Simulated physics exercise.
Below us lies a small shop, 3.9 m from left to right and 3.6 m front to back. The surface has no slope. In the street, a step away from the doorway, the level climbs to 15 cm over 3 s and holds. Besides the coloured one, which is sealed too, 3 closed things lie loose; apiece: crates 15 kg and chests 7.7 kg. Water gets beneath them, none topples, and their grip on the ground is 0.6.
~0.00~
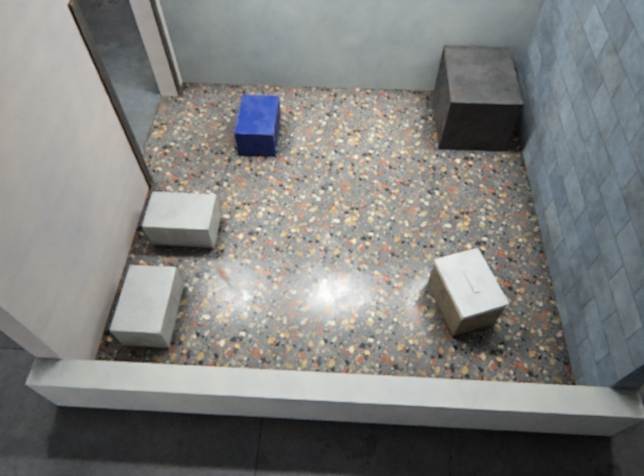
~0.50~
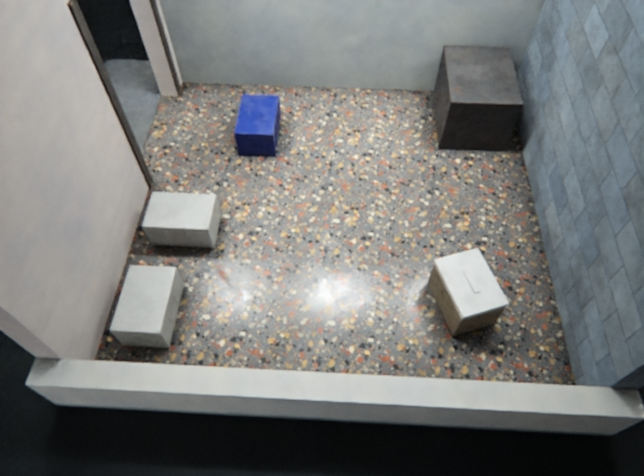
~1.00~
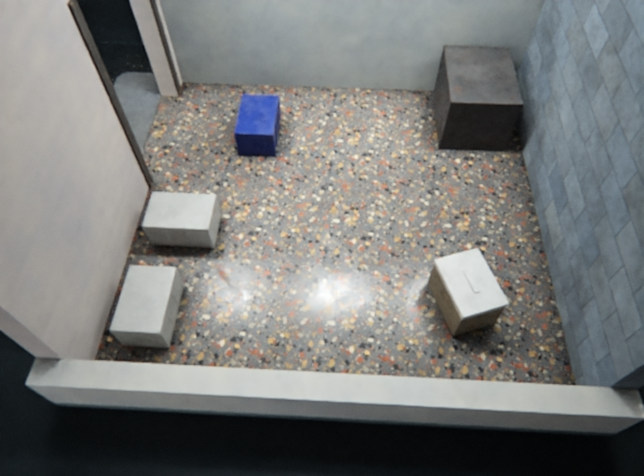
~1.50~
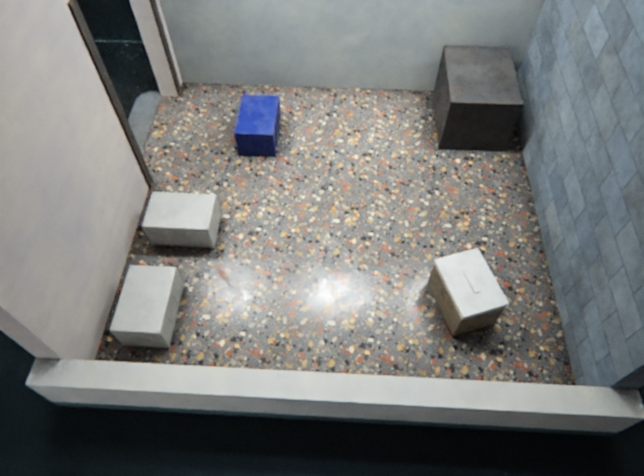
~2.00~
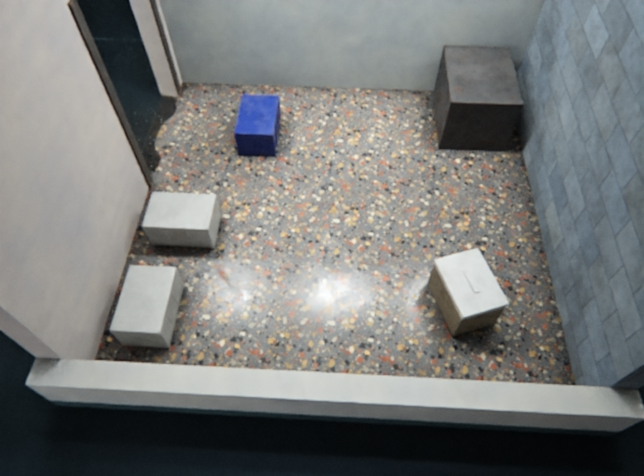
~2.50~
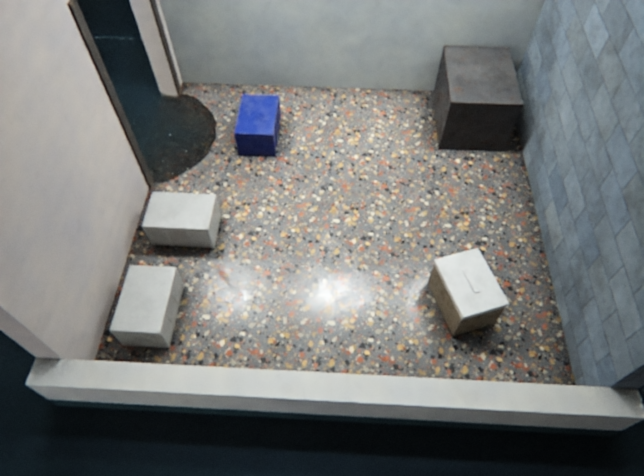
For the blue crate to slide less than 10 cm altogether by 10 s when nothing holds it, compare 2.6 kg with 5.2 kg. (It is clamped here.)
For it, neither weight holds it.
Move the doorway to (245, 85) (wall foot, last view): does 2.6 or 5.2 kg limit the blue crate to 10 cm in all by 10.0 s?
Then neither load is enough.
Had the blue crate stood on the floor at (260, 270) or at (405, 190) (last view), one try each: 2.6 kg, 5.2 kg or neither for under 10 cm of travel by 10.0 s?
In turn: The smaller is enough; neither holds.
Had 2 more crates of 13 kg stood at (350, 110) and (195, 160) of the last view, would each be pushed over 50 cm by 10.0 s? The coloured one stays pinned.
In turn: More, over.
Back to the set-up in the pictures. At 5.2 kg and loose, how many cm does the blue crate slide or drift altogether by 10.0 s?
Some 400 cm in all.
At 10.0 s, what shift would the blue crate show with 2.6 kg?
Roughly 300 cm.
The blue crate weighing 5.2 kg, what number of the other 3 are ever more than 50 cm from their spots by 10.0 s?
1 of them.
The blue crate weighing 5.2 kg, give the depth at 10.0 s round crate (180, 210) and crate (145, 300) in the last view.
About 1 and 1 cm.
After 3.5 s the blue crate would be 34 cm from its start with 2.6 kg and 30 cm from its start with 5.2 kg; 3 cm of water round it then.
After 4.5 s the blue crate would be 130 cm from its start with 2.6 kg and 99 cm from its start with 5.2 kg; 3 cm of water round it then.
After 7.0 s the blue crate would be 272 cm from its start with 2.6 kg and 250 cm from its start with 5.2 kg; 5 cm of water round it then.
After 10.0 s the blue crate would be 316 cm from its start with 2.6 kg and 327 cm from its start with 5.2 kg; 11 cm of water round it then.
